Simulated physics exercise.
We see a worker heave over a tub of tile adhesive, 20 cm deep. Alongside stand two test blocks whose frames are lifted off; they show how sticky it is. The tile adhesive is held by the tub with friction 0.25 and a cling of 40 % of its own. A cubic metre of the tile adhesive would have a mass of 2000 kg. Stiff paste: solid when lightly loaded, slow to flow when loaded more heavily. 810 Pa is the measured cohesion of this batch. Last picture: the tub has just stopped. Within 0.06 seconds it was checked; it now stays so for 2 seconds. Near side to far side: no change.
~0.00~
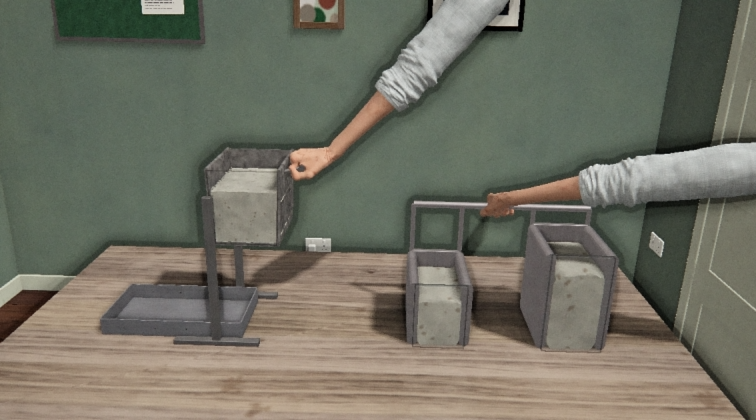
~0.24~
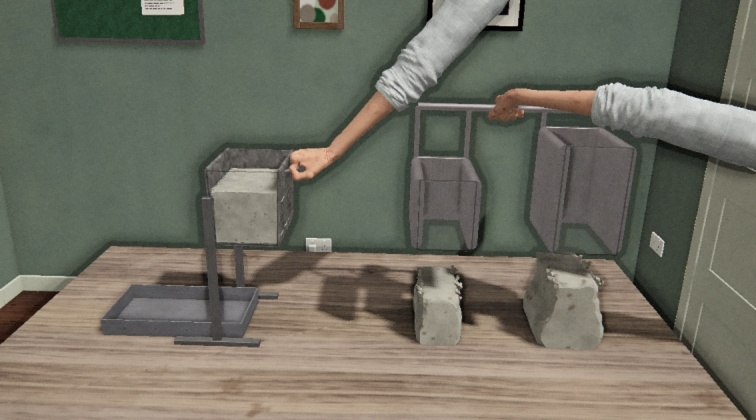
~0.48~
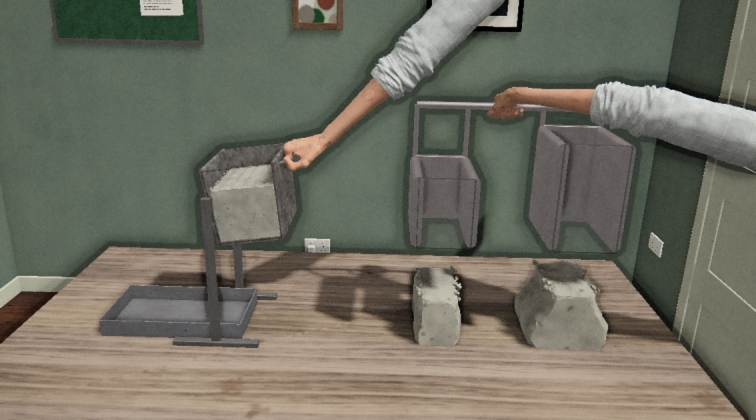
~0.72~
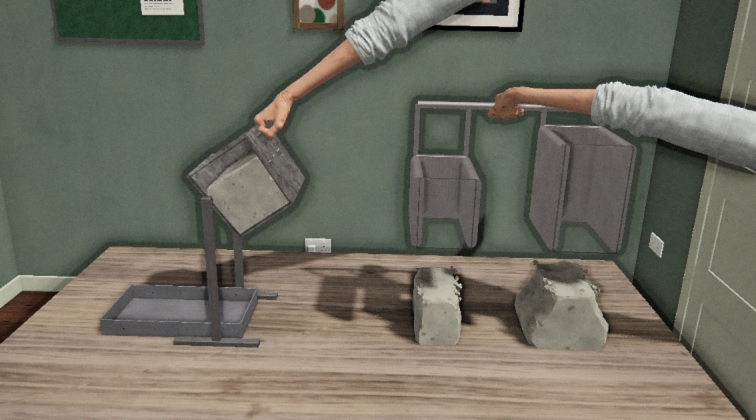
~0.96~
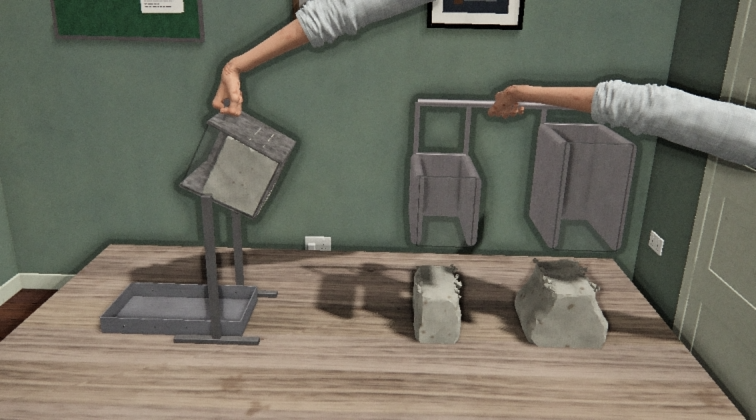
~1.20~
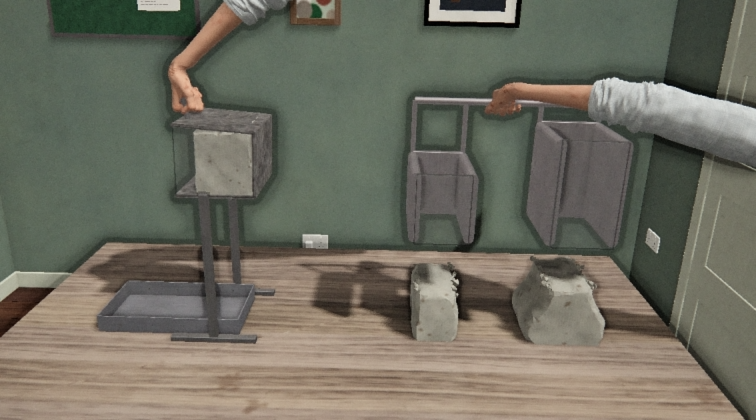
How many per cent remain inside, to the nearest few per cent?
Roughly 100 per cent remains inside.
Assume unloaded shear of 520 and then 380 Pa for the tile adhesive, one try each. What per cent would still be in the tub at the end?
Respectively 75 % and 70 %.
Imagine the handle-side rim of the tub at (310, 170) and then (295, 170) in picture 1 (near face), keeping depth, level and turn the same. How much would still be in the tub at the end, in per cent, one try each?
First try 50 per cent, second try 70 per cent.
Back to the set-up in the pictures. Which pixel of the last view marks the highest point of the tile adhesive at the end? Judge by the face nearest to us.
It ends up highest close to (233, 137).
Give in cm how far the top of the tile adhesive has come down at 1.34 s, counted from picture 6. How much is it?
About 1 cm.
After 1.34 s, the tub is at 88 degrees and holds 100 %.
After 1.51 s, the tub is at 88 degrees and holds 100 %.
After 1.68 s, the tub is at 88 degrees and holds 100 %.
After 1.85 s, the tub is at 88 degrees and holds 100 %.
After 3.20 s, at the end, the tub is at 88 degrees and holds 100 %.
